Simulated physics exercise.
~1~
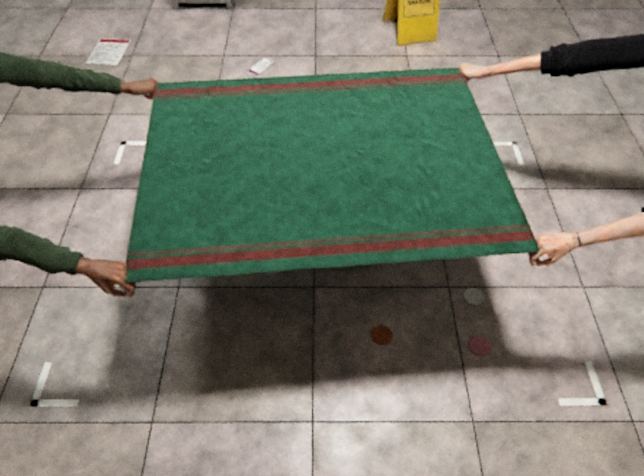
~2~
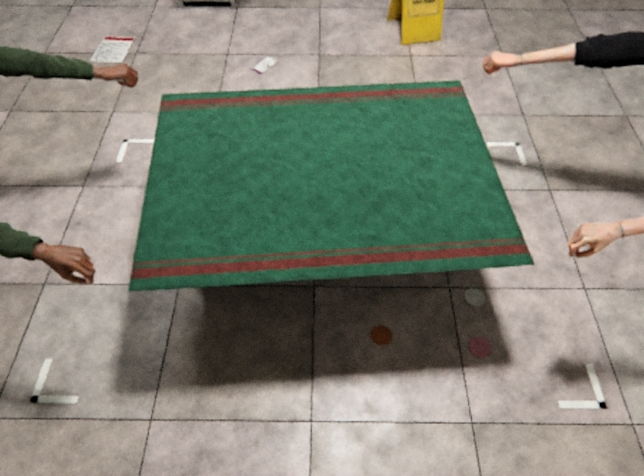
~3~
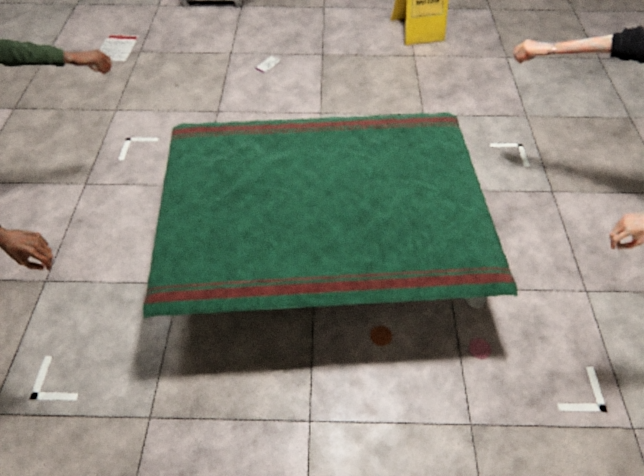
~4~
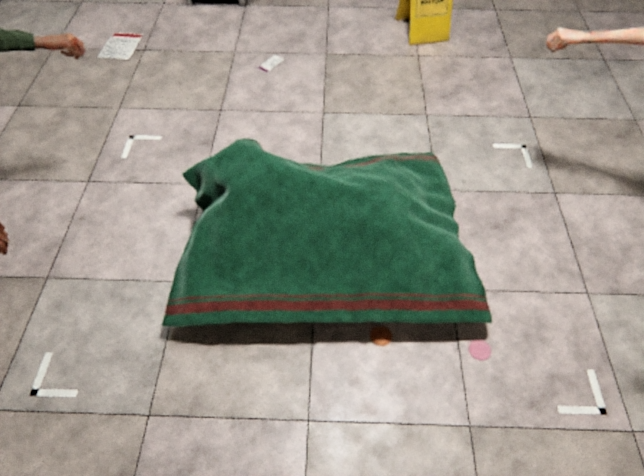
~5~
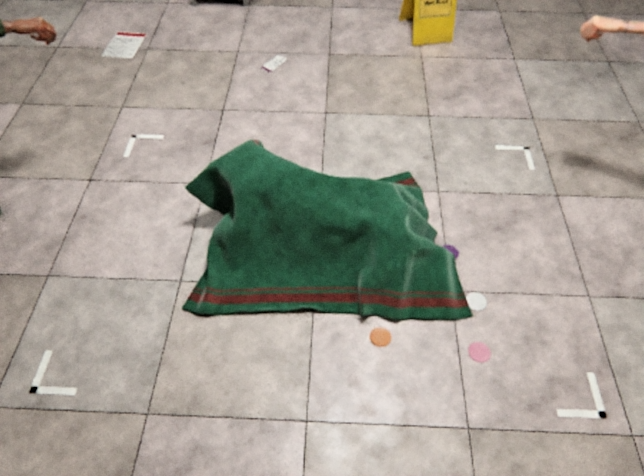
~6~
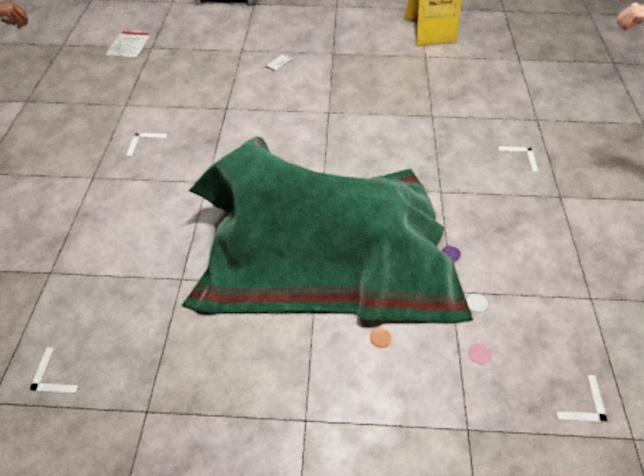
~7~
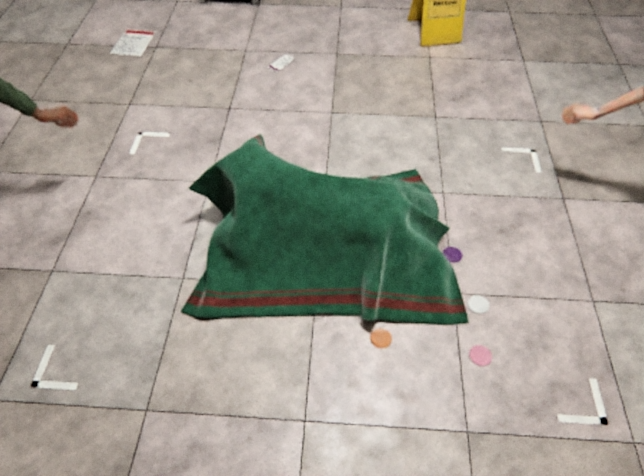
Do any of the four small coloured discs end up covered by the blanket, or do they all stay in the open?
They all stay in the open. The orange, pink, white and purple discs can all still be seen on the floor beside the settled blanket.
